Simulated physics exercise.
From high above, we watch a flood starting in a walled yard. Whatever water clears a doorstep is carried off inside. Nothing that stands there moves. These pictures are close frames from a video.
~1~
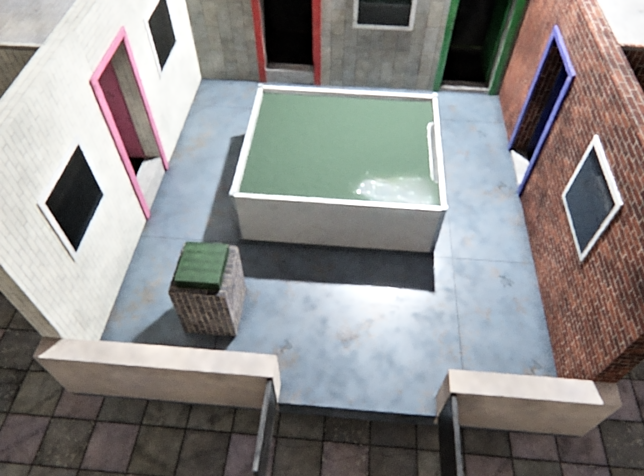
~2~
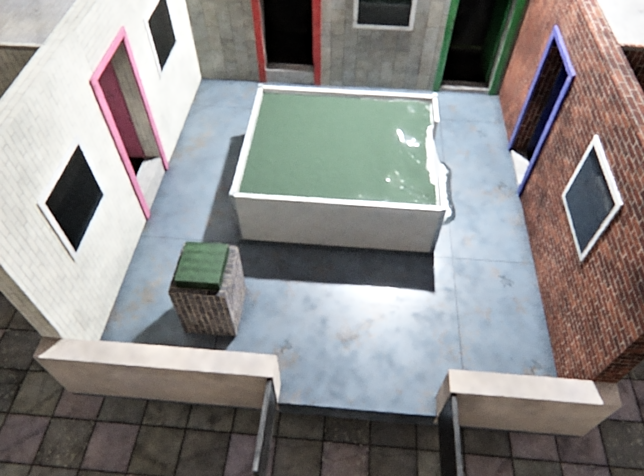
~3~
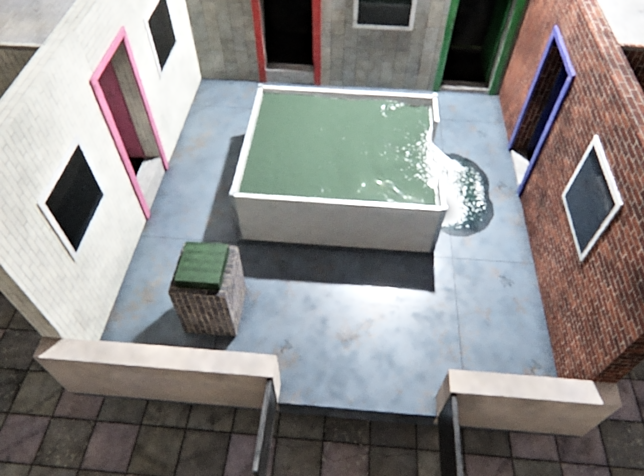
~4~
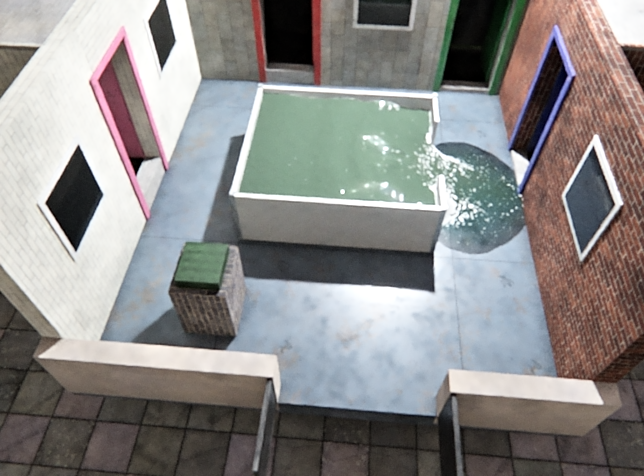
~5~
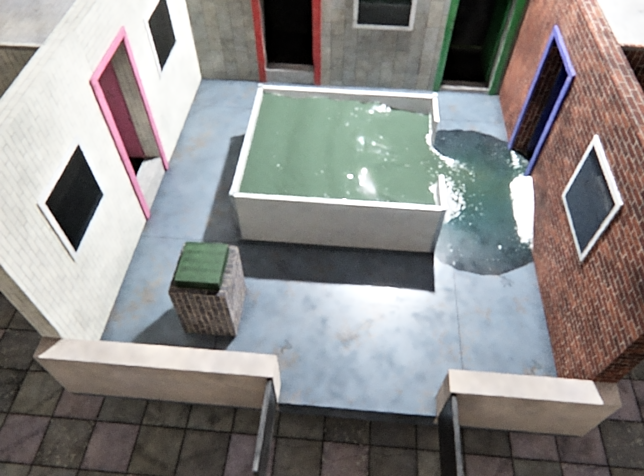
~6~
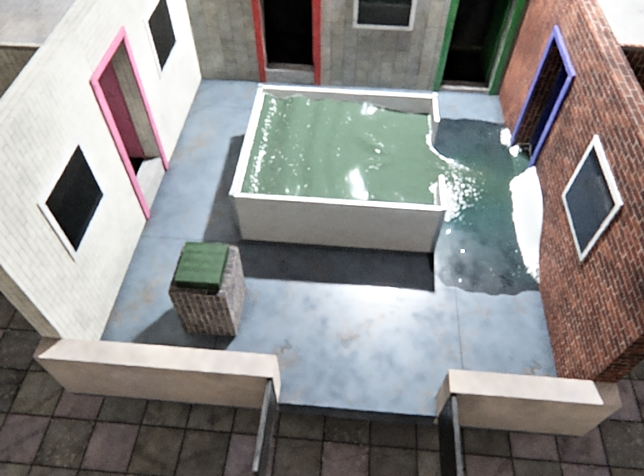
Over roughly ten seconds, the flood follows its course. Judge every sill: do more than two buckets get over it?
In the end the pink door will most likely not exceed two buckets, the blue door will most likely exceed two buckets, the green door will most likely exceed two buckets, the red door will most likely not exceed two buckets.
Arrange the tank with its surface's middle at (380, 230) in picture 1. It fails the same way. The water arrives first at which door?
The one in blue.
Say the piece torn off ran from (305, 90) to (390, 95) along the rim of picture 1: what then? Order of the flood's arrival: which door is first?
My pick: The red one.
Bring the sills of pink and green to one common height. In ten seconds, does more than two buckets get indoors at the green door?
My answer: Green door keeps within bounds.
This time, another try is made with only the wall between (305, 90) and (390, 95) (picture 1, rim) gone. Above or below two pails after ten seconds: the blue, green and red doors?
Going door by door, blue overflows, then green overflows, then red overflows.
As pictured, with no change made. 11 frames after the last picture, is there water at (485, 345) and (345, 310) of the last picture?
Result, in the order given: Wetted / not wetted.
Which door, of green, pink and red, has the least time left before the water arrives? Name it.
My answer: The door marked green.
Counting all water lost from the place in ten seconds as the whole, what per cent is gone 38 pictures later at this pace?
I'd estimate close to 80 per cent.
A moment on, water covers 20 % of the floor; the pink door not reached, the blue door far over two buckets in, the green door wet at the sill, nothing in, the red door not reached.
Next, water covers 35 % of the floor; the pink door not reached, the blue door far over two buckets in, the green door over two buckets in, the red door not reached.
Then, water covers 60 % of the floor; the pink door not reached, the blue door far over two buckets in, the green door far over two buckets in, the red door wet at the sill, nothing in.
Later, water covers 90 % of the floor; the pink door wet at the sill, nothing in, the blue door far over two buckets in, the green door far over two buckets in, the red door wet at the sill, nothing in.
In the end, water covers 100 % of the floor; the pink door wet at the sill, nothing in, the blue door far over two buckets in, the green door far over two buckets in, the red door wet at the sill, nothing in.
